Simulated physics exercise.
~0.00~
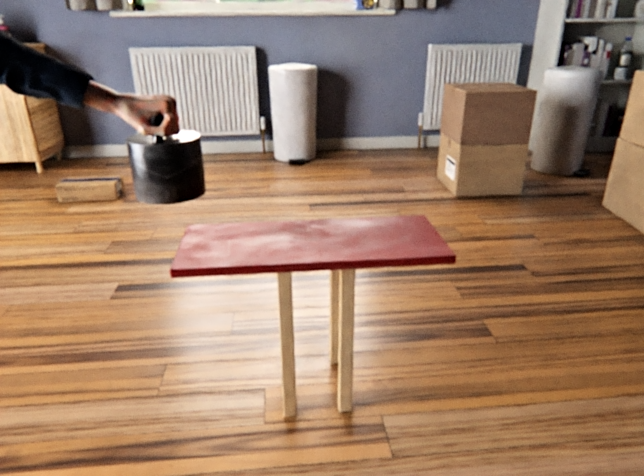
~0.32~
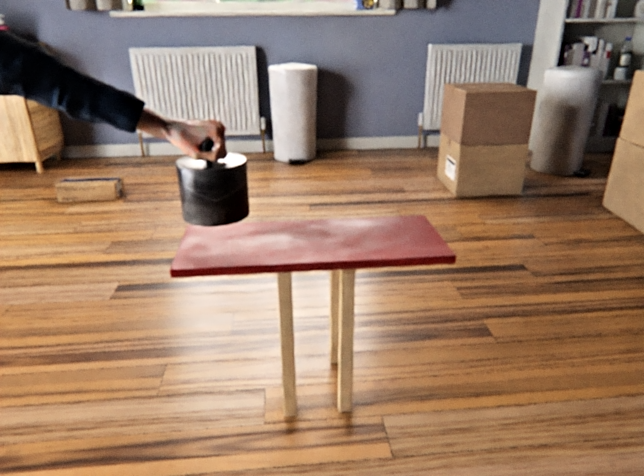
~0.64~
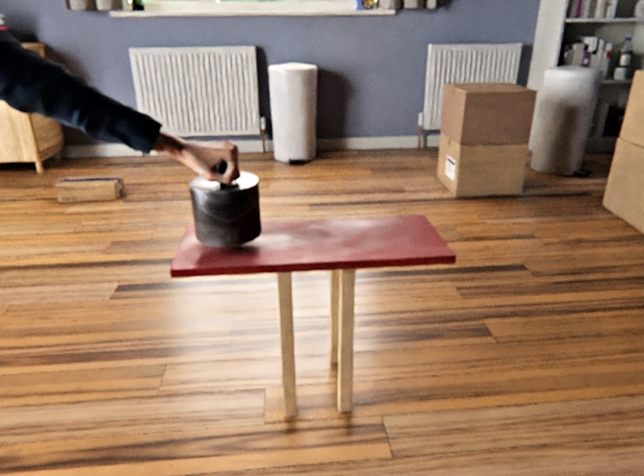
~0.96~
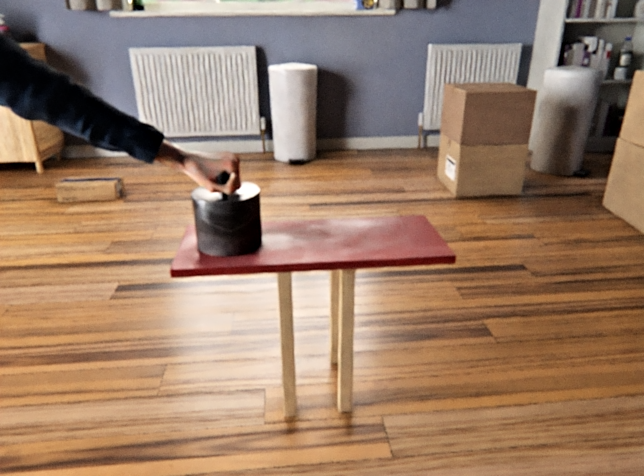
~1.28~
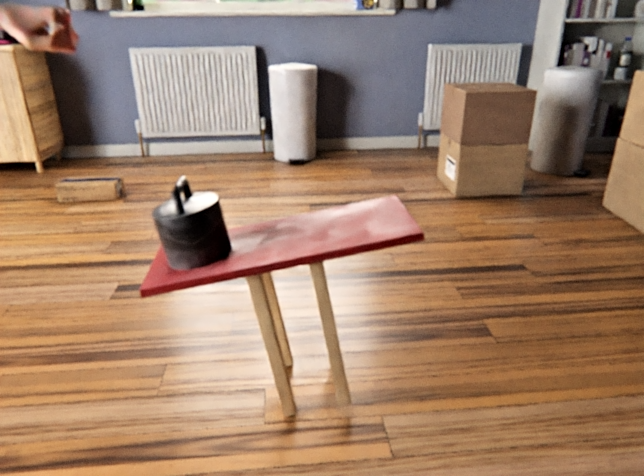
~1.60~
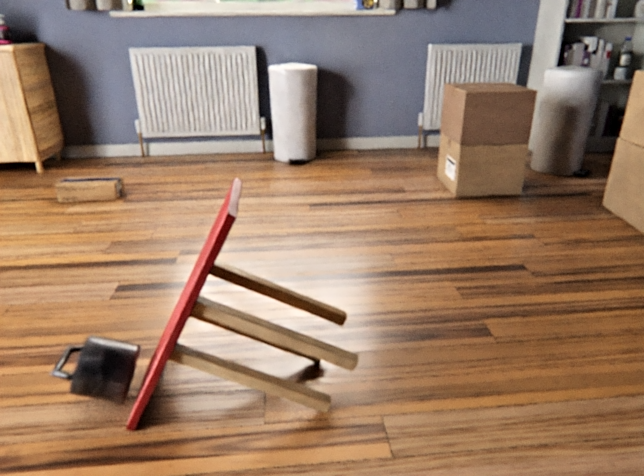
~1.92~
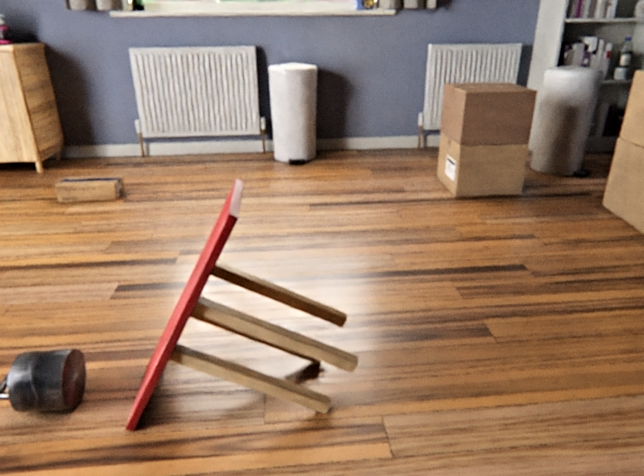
At the start, a hand holds a black cylinder by its top handle, to the left of a small trestle with a red top and pale wooden legs. The hand carries the cylinder right and lowers it onto the left end of the red top, which stays level while the hand is still on it. Then the hand lets go and draws back to the left, and the trestle tips down on that side. The cylinder comes off the left end and moves away across the floor. At the end, the trestle rests steeply tipped, its legs pointing right, with the cylinder on its side at the left edge.
